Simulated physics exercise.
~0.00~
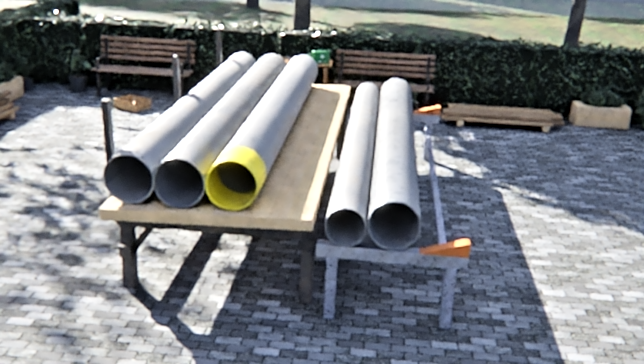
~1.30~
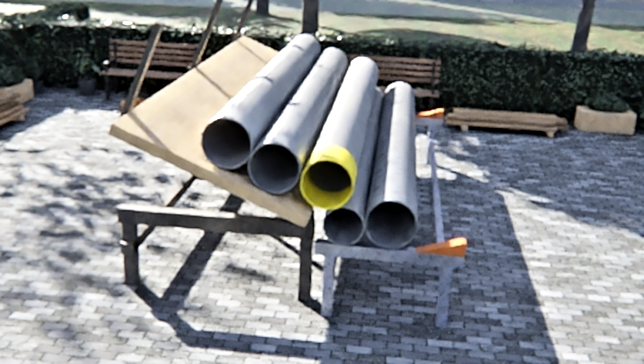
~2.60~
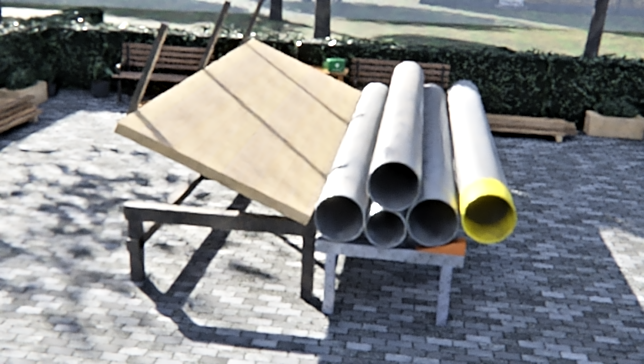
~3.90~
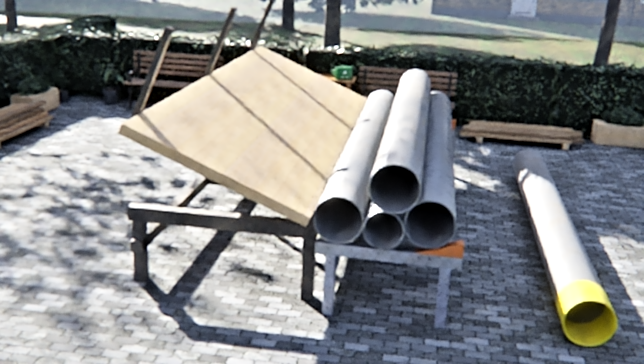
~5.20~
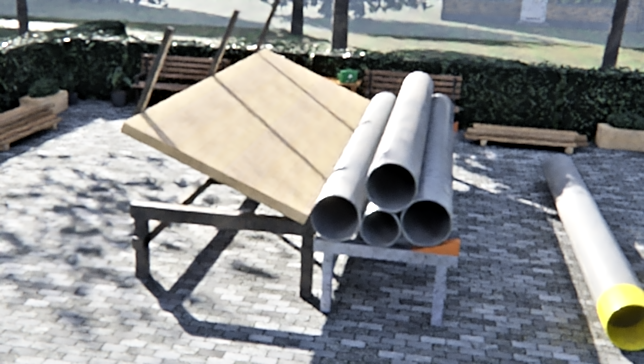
Three grey pipes, one with a yellow end, roll right as a wooden deck tilts towards a rack holding two more; the yellow-ended pipe passes over the others and drops off the rack's right end, ending on the paving while four stay piled on the rack.
